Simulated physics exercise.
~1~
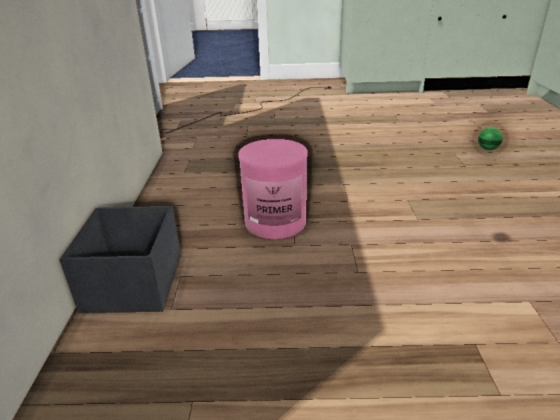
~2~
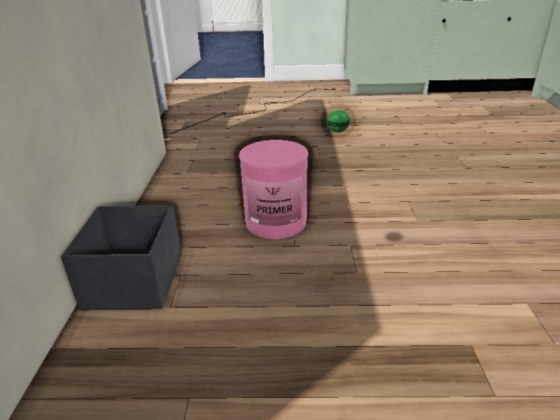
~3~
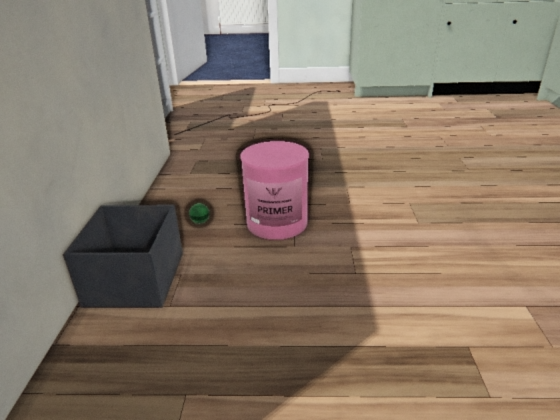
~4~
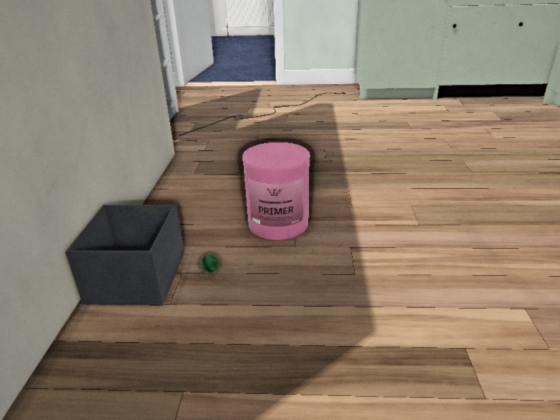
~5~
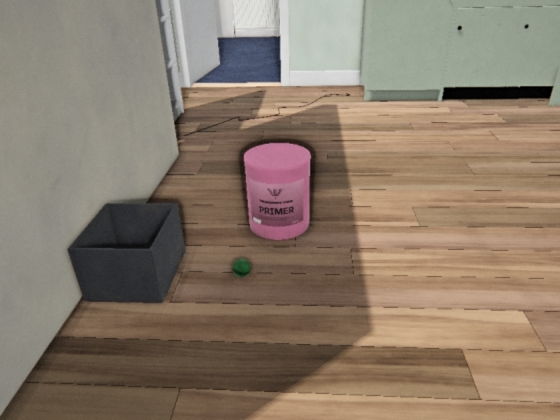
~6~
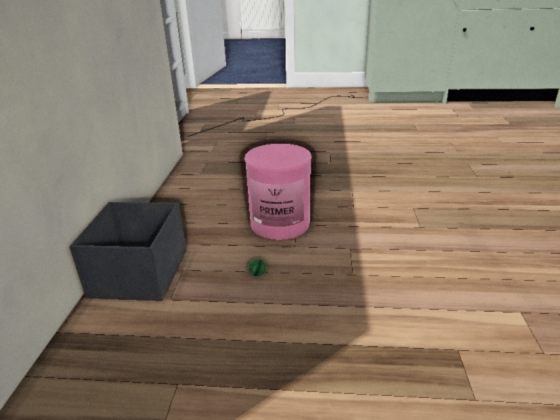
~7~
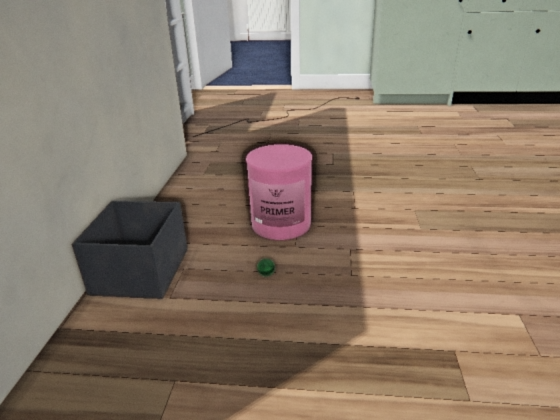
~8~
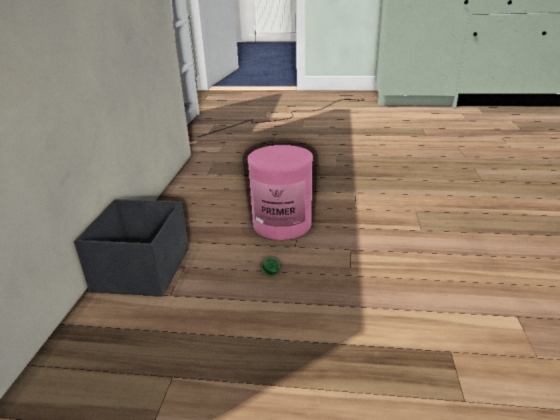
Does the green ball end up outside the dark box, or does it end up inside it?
It ends up outside the box, on the wooden floor in front of the pink pail.
